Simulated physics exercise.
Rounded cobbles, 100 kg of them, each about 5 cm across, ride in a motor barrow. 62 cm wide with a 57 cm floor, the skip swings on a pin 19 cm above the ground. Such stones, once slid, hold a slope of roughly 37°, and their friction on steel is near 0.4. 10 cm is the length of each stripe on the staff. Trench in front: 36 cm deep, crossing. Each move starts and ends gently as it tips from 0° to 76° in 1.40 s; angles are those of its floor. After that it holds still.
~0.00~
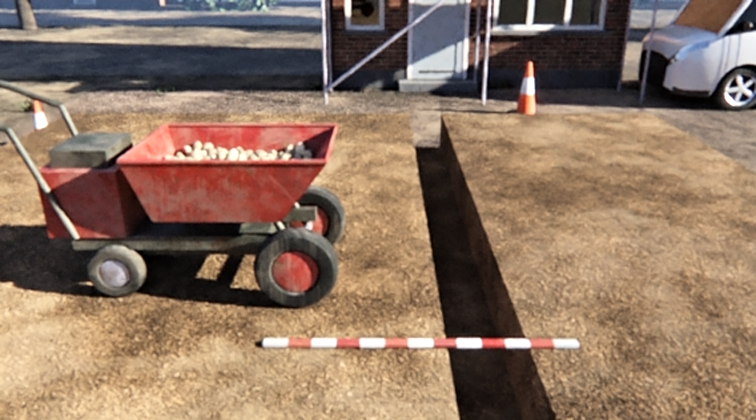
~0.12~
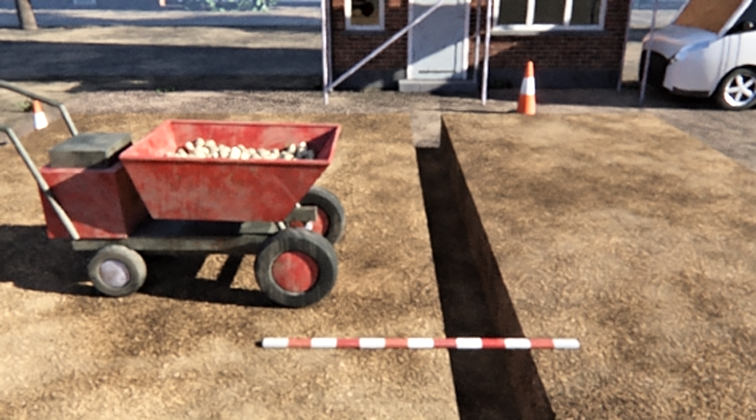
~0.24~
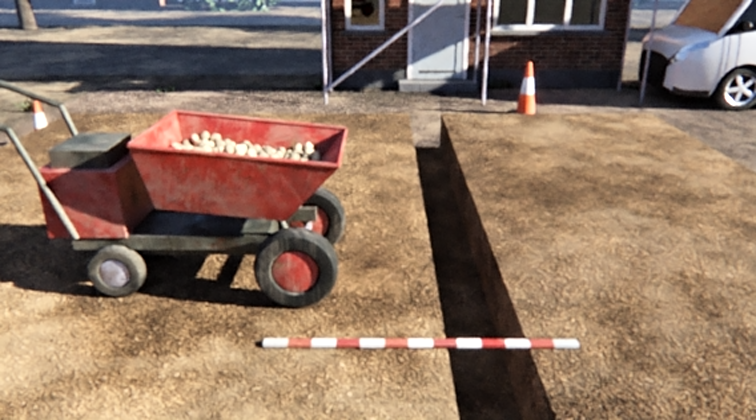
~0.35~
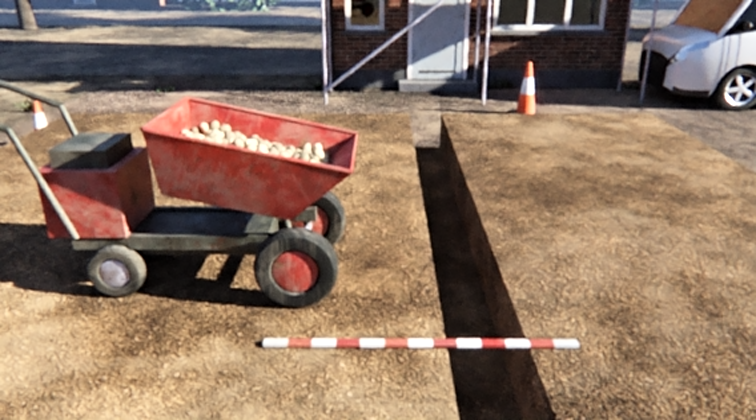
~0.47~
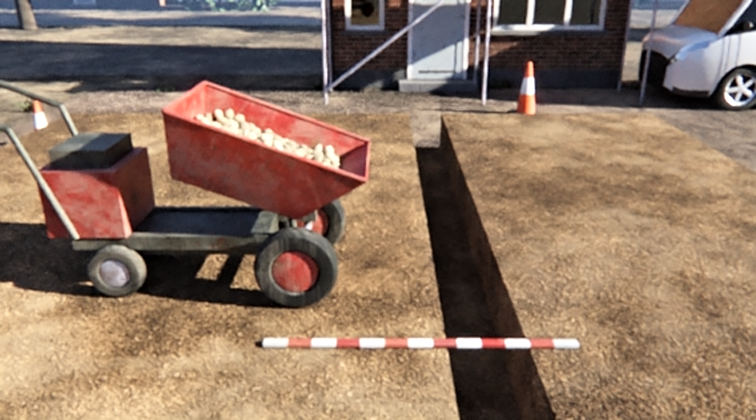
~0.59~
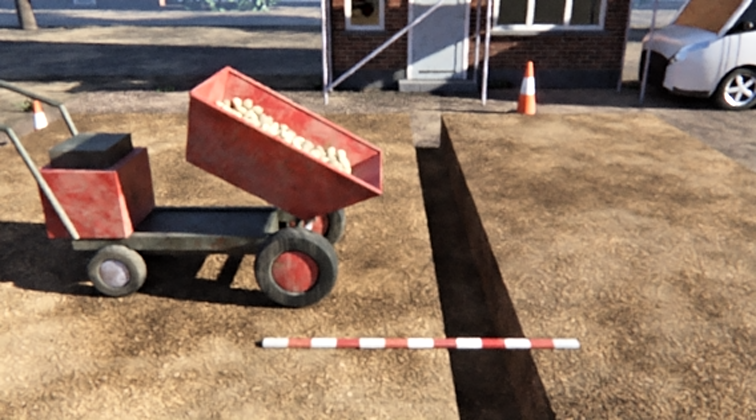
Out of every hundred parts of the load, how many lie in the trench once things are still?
Around 97 out of 100.
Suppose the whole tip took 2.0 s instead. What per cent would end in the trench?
I'd put it at roughly 95 per cent.
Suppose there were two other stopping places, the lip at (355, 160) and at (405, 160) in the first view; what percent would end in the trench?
Estimates: 95 % then 45 %.
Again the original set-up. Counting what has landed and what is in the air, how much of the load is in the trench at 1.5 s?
At that moment: Approx. 45 %.
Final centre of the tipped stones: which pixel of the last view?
In the last view, about (469, 324).
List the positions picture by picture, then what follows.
Lip at (326, 162), floor tilted 0°, highest stones at (238, 157), in the first frame.
The skip is at 2°, its lip at (330, 163); the top of the load is at (219, 153); the stones move at 0.2 m/s on average, in the second frame.
The skip is at 6°, its lip at (338, 166); the top of the load is at (203, 144); the stones move at 0.4 m/s on average, in the third frame.
The skip is at 12°, its lip at (351, 172); the top of the load is at (210, 133); the stones move at 0.5 m/s on average, in the fourth frame.
Lip at (366, 181), floor tilted 20°, highest stones at (212, 121); the stones move at 0.6 m/s on average, in the fifth frame.
The skip is at 29°, its lip at (381, 194); the top of the load is at (227, 109); the stones move at 0.7 m/s on average, in the sixth frame.
After 1.0 s the floor is at 64°; 100 % in the skip; the foremost stones are at (406, 225).
After 1.5 s the floor is at 76°; 48 % in the skip, 6 % short of the trench, 45 % in the trench; the foremost stones are at (497, 337).
After 1.9 s the floor is at 76°; 13 % in the skip, 7 % short of the trench, 80 % in the trench; the foremost stones are at (497, 323).
After 3.8 s the floor is at 76°; 0 % in the skip, 3 % short of the trench, 97 % in the trench; the foremost stones are at (495, 313).
